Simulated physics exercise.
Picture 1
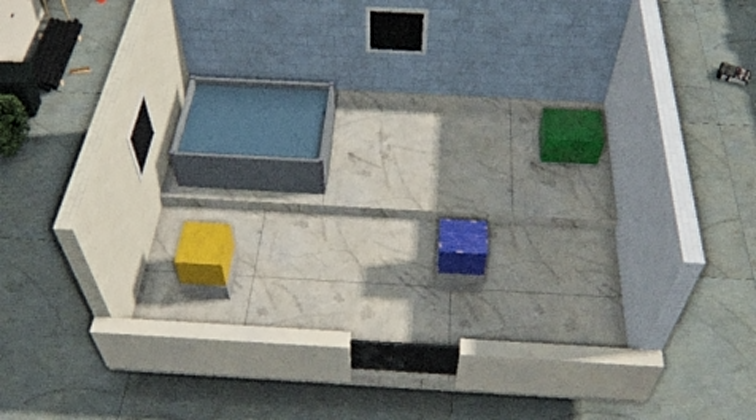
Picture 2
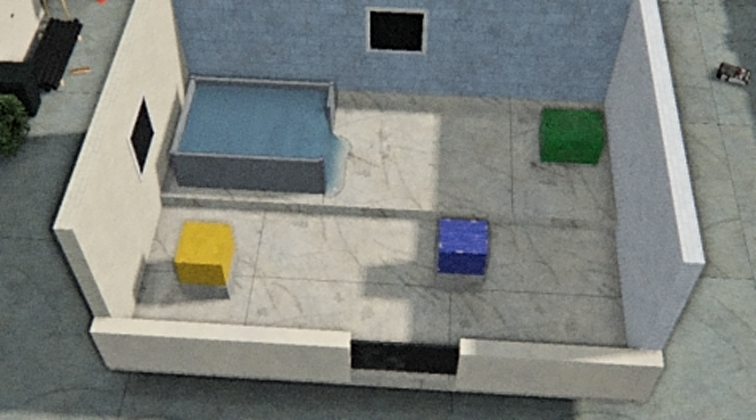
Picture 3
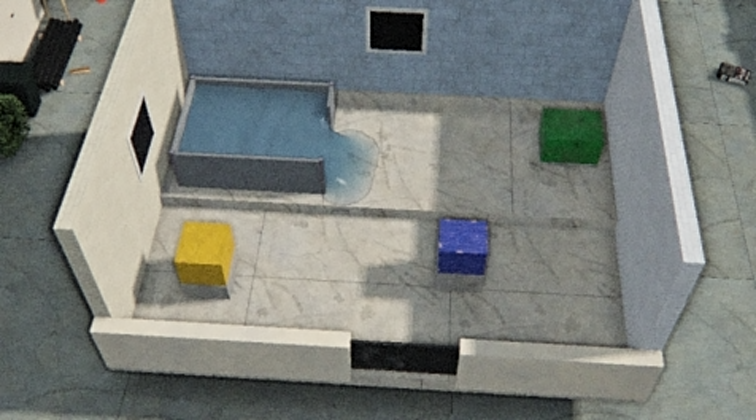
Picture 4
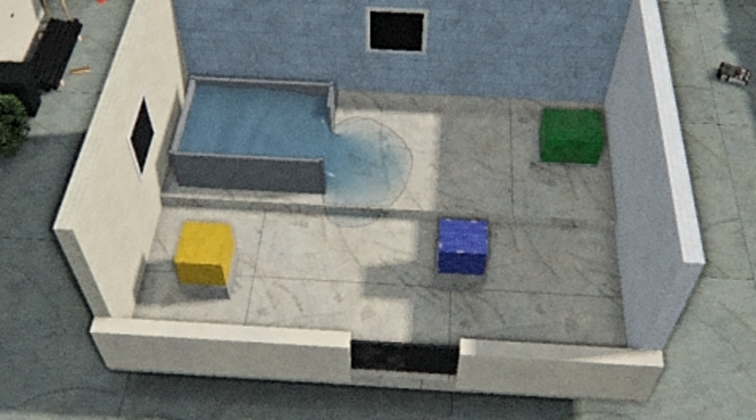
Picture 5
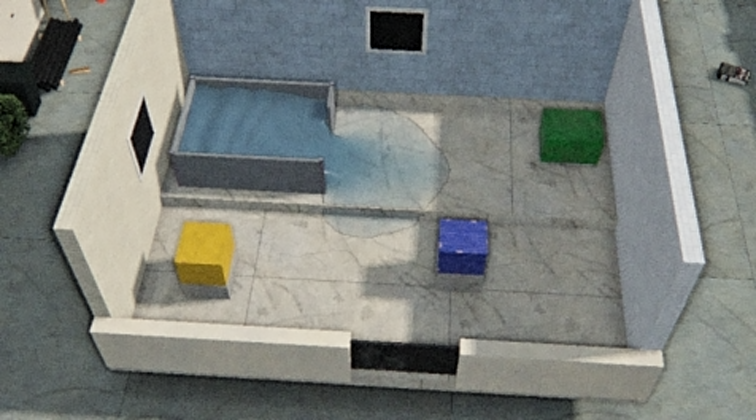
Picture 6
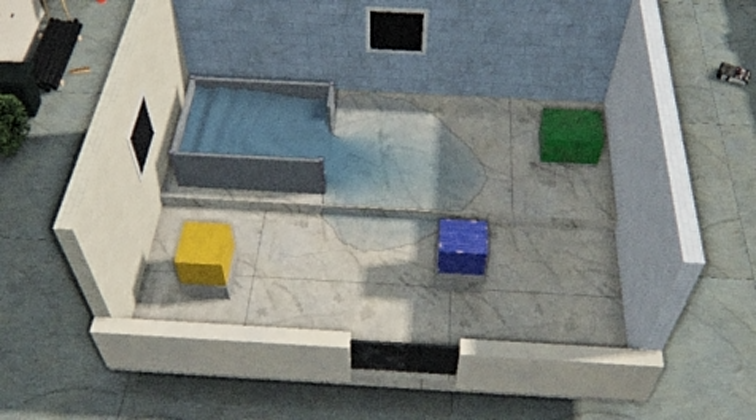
The video shows a walled yard with a water tank and yellow, blue and green blocks; the tank's right side opens, and water pours out, spreading rightward across the floor in a widening, thinning sheet while the blocks stay still.
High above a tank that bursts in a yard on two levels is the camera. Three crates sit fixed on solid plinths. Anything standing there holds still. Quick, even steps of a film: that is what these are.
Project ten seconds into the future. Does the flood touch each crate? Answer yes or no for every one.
Blue crate: No; green crate: Yes; yellow crate: No.
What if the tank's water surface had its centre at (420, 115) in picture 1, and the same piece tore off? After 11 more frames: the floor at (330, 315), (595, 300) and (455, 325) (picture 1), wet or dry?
Results in order - left untouched, swamped, left untouched.
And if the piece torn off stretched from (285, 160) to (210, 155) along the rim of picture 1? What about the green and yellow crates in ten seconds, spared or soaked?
The green crate is untouched; the yellow crate is reached.
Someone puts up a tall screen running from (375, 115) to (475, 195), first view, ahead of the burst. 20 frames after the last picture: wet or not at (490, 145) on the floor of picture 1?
By then the spot is still untouched.
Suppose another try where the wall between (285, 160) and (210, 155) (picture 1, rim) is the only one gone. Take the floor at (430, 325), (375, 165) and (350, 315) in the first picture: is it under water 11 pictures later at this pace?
In sequence: Inundated, untouched, inundated.
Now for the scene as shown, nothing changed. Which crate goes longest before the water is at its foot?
Last of all: The yellow-painted one.
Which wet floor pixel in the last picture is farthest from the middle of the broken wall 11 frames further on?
Somewhere close to (625, 342).
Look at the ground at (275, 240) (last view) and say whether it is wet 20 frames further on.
Answer: No flooding.
A moment on, water covers 40 % of the floor; the blue crate water round its plinth, the green crate water round its plinth, the yellow crate not reached.
Next, water covers 55 % of the floor; the blue crate water round its plinth, the green crate water round its plinth, the yellow crate not reached.
Then, water covers 65 % of the floor; the blue crate water round its plinth, the green crate water round its plinth, the yellow crate not reached.
Later, water covers 80 % of the floor; the blue crate water round its plinth, the green crate water round its plinth, the yellow crate water round its plinth.
In the end, water covers 100 % of the floor; the blue crate stayed above the water, the green crate was topped, the yellow crate stayed above the water.
